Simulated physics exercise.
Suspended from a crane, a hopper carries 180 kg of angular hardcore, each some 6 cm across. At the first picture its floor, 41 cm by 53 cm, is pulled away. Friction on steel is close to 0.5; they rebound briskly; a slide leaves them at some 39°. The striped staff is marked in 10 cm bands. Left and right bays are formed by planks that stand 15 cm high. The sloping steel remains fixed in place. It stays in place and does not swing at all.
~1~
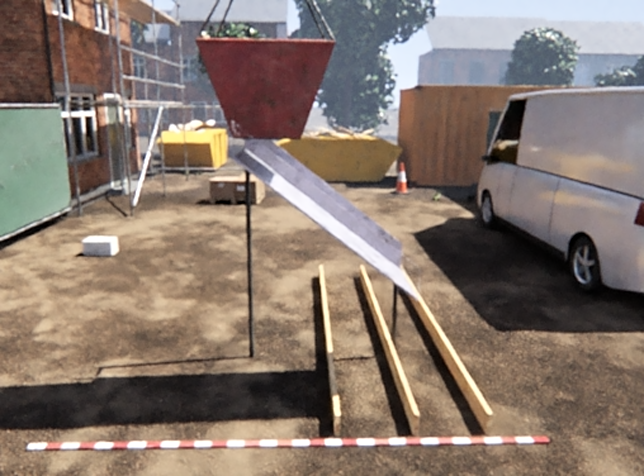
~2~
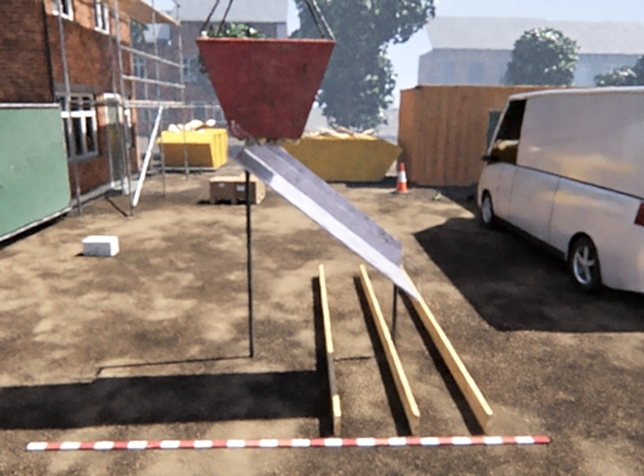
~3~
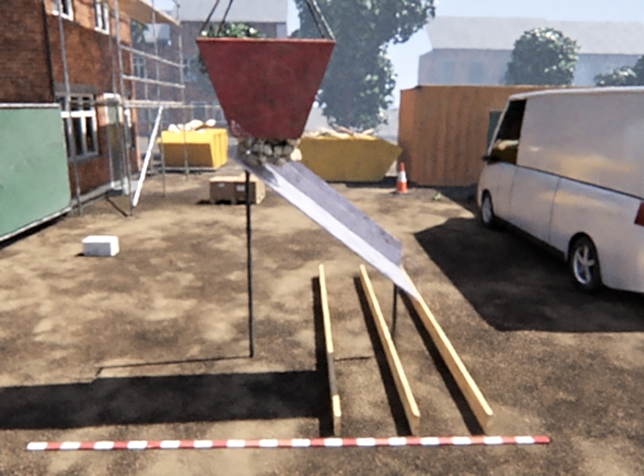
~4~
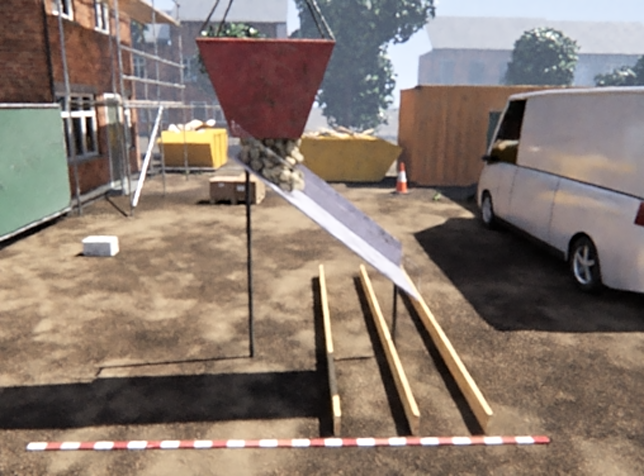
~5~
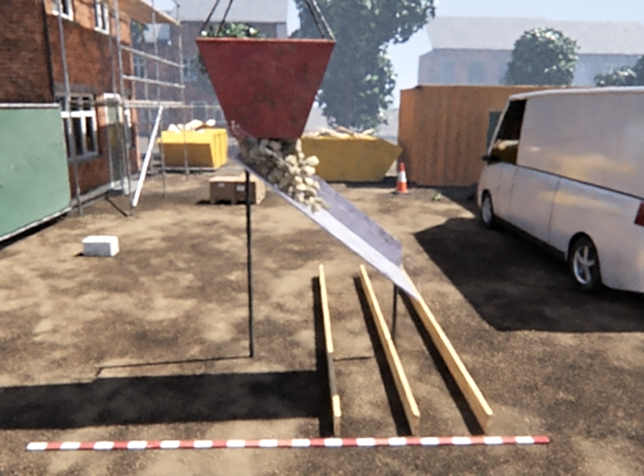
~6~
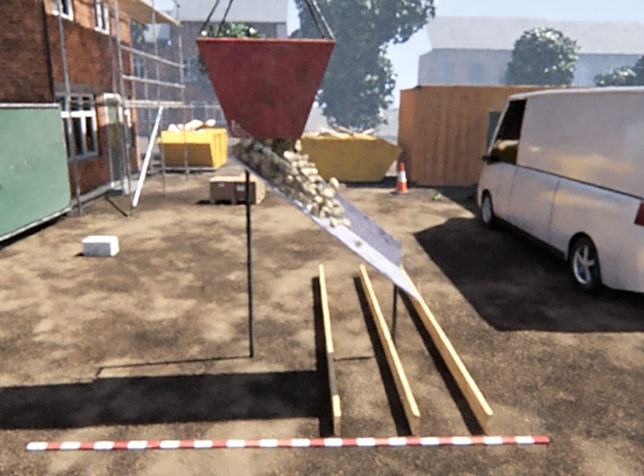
A white van stands at the right of a sunlit dirt yard, seen from a fixed, slightly raised view, with brick buildings and scaffolding at left. A red hopper hangs above a grey slide sloping down to the right, with three wooden planks and a red-and-white striped pole on the ground. Pale stones emerge beneath the hopper, pile onto the slide's top and spread partway down it.
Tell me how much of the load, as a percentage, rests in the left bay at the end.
Some 0 percent of it.
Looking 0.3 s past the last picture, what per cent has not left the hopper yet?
Close to 25 per cent of the load.
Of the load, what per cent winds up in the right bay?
It works out to some 15 percent.
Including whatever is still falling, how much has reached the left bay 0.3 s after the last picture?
Roughly 0 percent by that time.
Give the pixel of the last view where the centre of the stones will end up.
Around (497, 380).
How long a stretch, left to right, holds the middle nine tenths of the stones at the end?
100 cm.
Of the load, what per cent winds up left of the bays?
I'd say close to 0 per cent.
Then, 0.3 s after the last picture, 26 % in the hopper, 68 % on the steel, 4 % falling or lying left of the bays, 2 % falling or lying in the right bay; the stones farthest right are at (437, 302).
Then, 0.7 s after the last picture, 0 % in the hopper, 71 % on the steel, 2 % falling or lying left of the bays, 16 % falling or lying in the right bay, 11 % falling or lying right of the bays; the stones farthest right are at (538, 375).
Then, 1.3 s after the last picture, 0 % in the hopper, 26 % on the steel, 1 % falling or lying left of the bays, 21 % falling or lying in the right bay, 52 % falling or lying right of the bays; the stones farthest right are at (591, 372).
Then, 2.2 s after the last picture, 0 % in the hopper, 1 % falling or lying left of the bays, 14 % falling or lying in the right bay, 85 % falling or lying right of the bays; the stones farthest right are at (600, 366).
Then, 4.1 s after the last picture, 0 % in the hopper, 1 % left of the bays, 14 % in the right bay, 85 % right of the bays; the stones farthest right are at (607, 371).
